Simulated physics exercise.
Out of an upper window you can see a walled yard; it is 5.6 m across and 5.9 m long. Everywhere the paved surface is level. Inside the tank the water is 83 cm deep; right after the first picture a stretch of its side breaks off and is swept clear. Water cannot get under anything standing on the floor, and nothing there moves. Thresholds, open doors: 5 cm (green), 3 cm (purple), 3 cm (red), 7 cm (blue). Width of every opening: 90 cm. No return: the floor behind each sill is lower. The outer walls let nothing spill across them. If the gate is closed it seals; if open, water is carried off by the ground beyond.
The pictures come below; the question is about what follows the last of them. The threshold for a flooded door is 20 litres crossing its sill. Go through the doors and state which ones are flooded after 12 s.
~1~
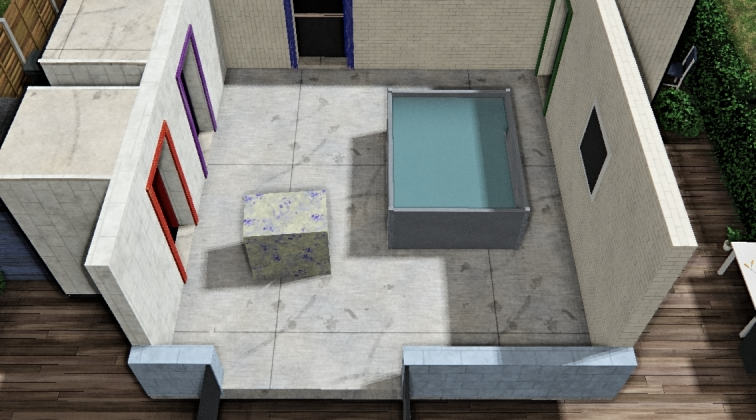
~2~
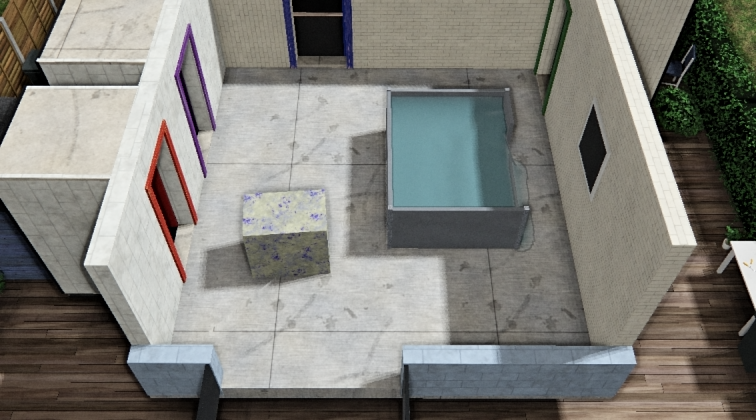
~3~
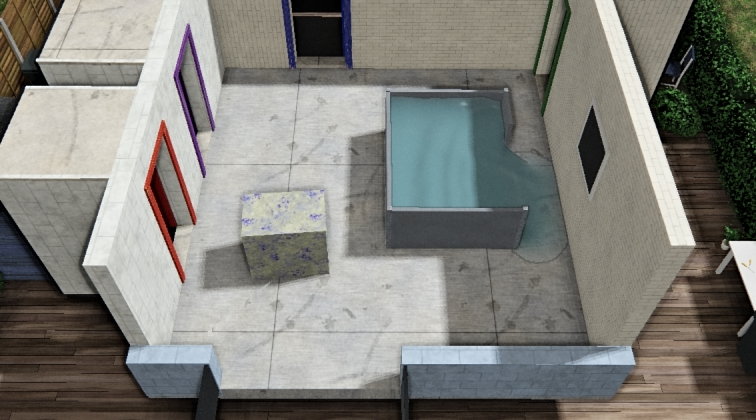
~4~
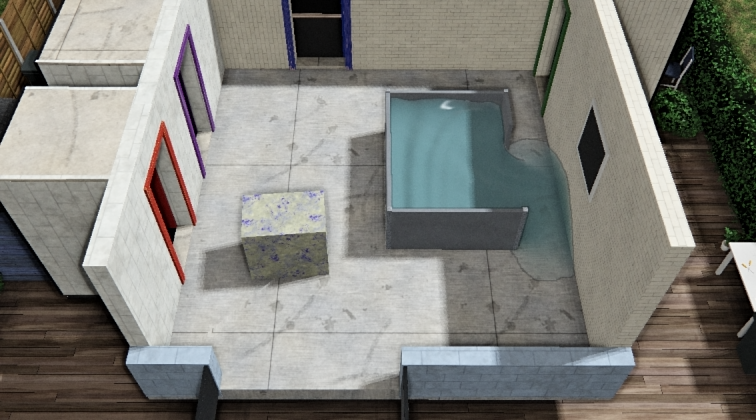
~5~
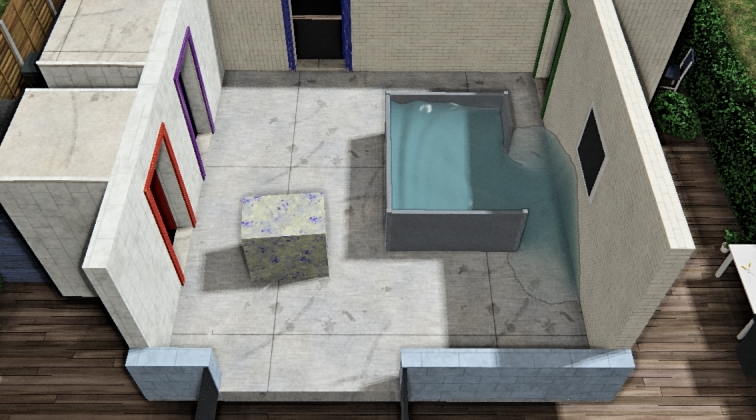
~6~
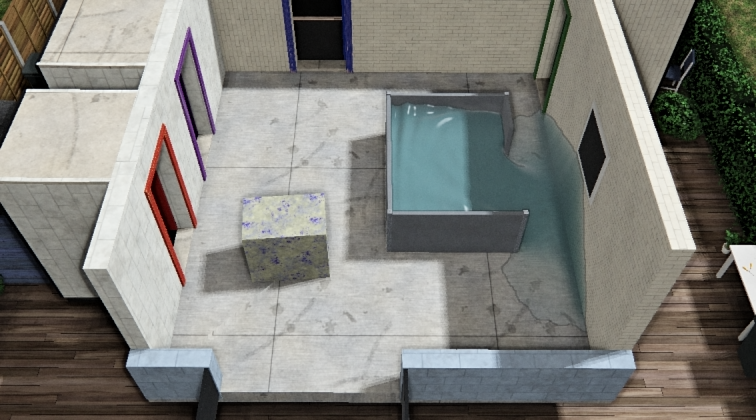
My prediction: Green door: Limit broken; purple door: Limit broken; red door: Limit broken; blue door: Limit broken.
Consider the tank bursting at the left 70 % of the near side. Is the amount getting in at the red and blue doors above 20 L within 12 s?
Against the limit, the red door stays within it and the blue door stays within it.
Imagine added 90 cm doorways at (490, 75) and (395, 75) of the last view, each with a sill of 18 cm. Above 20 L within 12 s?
In that order: Above, under.
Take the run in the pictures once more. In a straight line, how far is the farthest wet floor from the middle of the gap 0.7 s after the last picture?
It's close to 3.0 metres.
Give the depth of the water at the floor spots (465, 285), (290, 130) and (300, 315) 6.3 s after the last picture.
Reading - approx. 2 / 6 / 8 cm.
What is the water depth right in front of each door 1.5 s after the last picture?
You'd get green at 9 cm, purple at 0 cm, red at 0 cm, and blue at 2 cm.
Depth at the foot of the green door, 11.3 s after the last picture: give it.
Looks like about 8.0 cm at that spot.
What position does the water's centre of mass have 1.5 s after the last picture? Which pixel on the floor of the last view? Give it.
Centre: Approx. (487, 209) px.
Then, 0.7 s after the last picture water covers 25 % of the floor and is deepest (61 cm) near (551, 211); green door 9 cm at the sill, 0 L in, purple door not reached, red door not reached, blue door not reached.
Then, 1.5 s after the last picture water covers 40 % of the floor and is deepest (50 cm) near (593, 362); green door 9 cm at the sill, 6 L in, purple door not reached, red door not reached, blue door 2 cm at the sill, 0 L in.
Then, 2.8 s after the last picture water covers 80 % of the floor and is deepest (32 cm) near (181, 301); green door 14 cm at the sill, 73 L in, purple door not reached, red door 9 cm at the sill, 6 L in, blue door 5 cm at the sill, 0 L in.
Then, 6.3 s after the last picture water covers 100 % of the floor and is deepest (16 cm) near (375, 175); green door 10 cm at the sill, 179 L in, purple door 10 cm at the sill, 93 L in, red door 9 cm at the sill, 88 L in, blue door 3 cm at the sill, 0 L in.
Then, 11.3 s after the last picture water covers 100 % of the floor and is deepest (11 cm) near (375, 220); green door 8 cm at the sill, 232 L in, purple door 8 cm at the sill, 191 L in, red door 8 cm at the sill, 173 L in, blue door 8 cm at the sill, 47 L in.
